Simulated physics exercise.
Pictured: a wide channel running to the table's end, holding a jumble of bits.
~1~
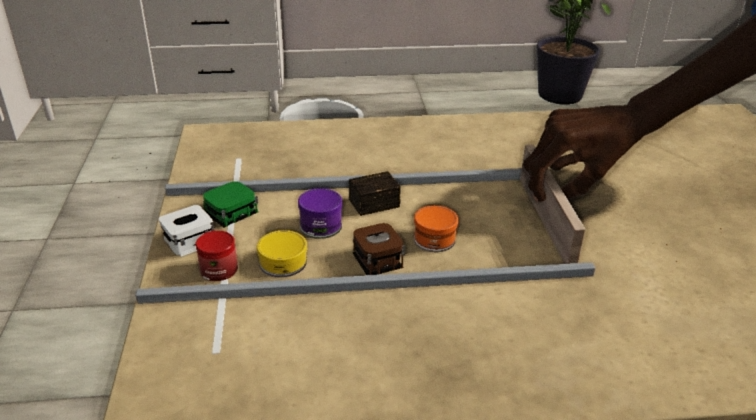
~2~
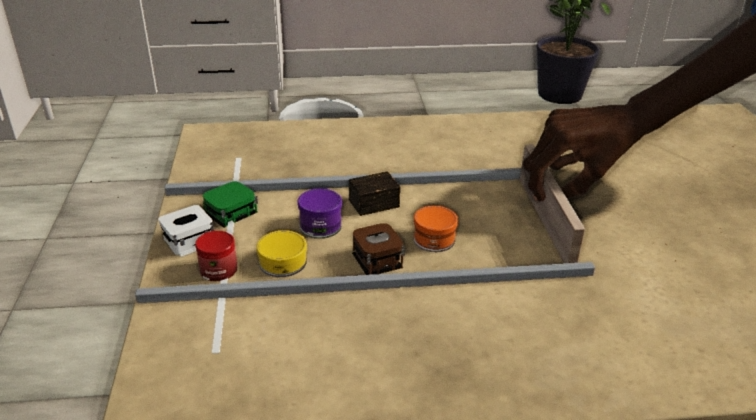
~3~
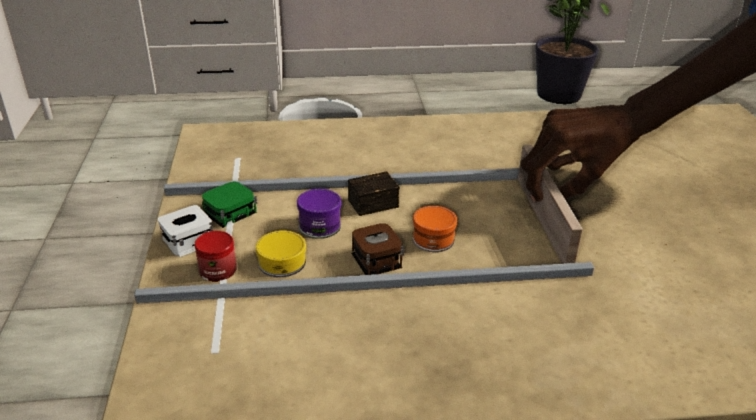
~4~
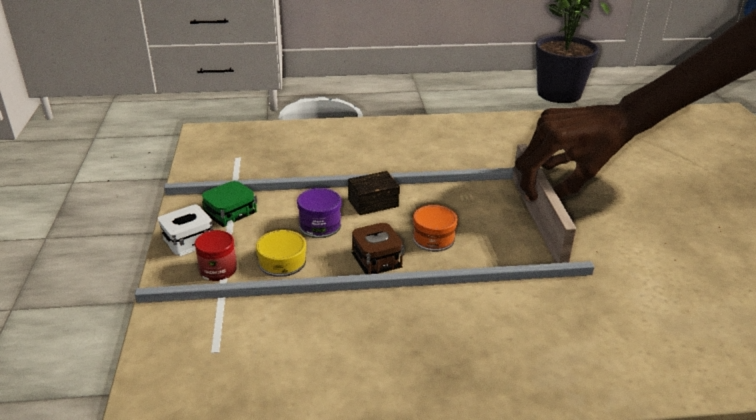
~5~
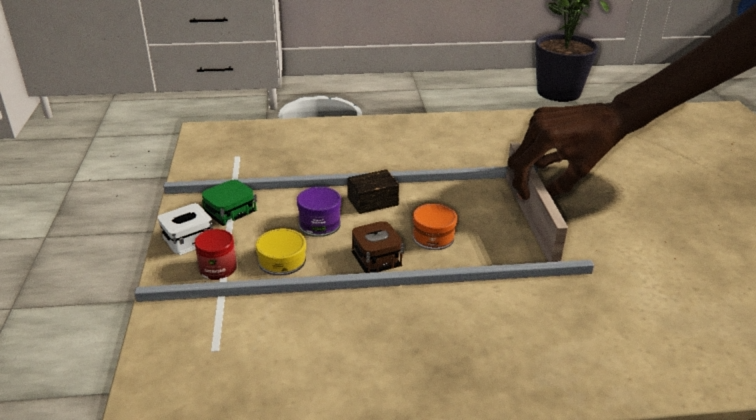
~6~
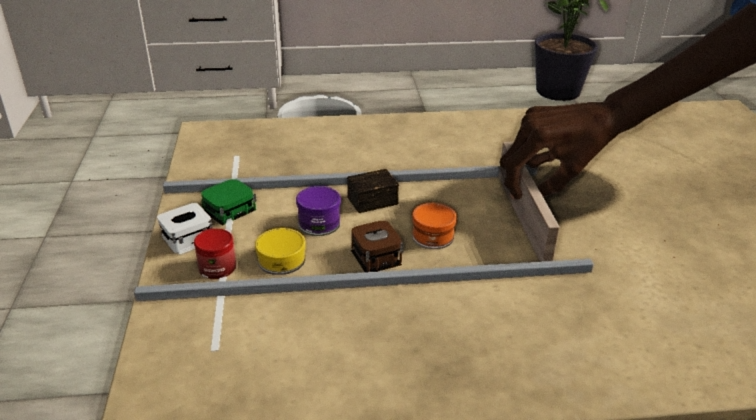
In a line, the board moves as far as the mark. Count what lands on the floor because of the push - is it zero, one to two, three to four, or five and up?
The count is one to two.
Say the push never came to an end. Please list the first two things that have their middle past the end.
Red tub, then green case.
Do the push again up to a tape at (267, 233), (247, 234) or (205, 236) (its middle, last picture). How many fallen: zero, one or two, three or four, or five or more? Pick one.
Counting what would fall each time, I get no fall at all; either one or two; three or four.
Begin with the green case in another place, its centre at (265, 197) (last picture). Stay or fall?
Result: It remains there.
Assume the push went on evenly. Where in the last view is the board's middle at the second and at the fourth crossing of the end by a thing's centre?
Its middle is near (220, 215) and then near (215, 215).
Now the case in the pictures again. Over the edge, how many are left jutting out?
3 in all.
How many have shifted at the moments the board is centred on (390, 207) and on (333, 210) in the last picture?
By then 3, and 5.
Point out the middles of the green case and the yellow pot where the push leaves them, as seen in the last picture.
The green case at (162, 202), the yellow pot at (154, 259).
Soon after, none off yet; white case at rest near (186, 229); red tub at rest near (216, 254); green case at rest near (228, 202).
After that, none off yet; white case moving near (181, 230); red tub displaced about its own width near (158, 260); green case displaced about its own width near (201, 202).
In the end, the number that fall off is one or two; gone, red tub.
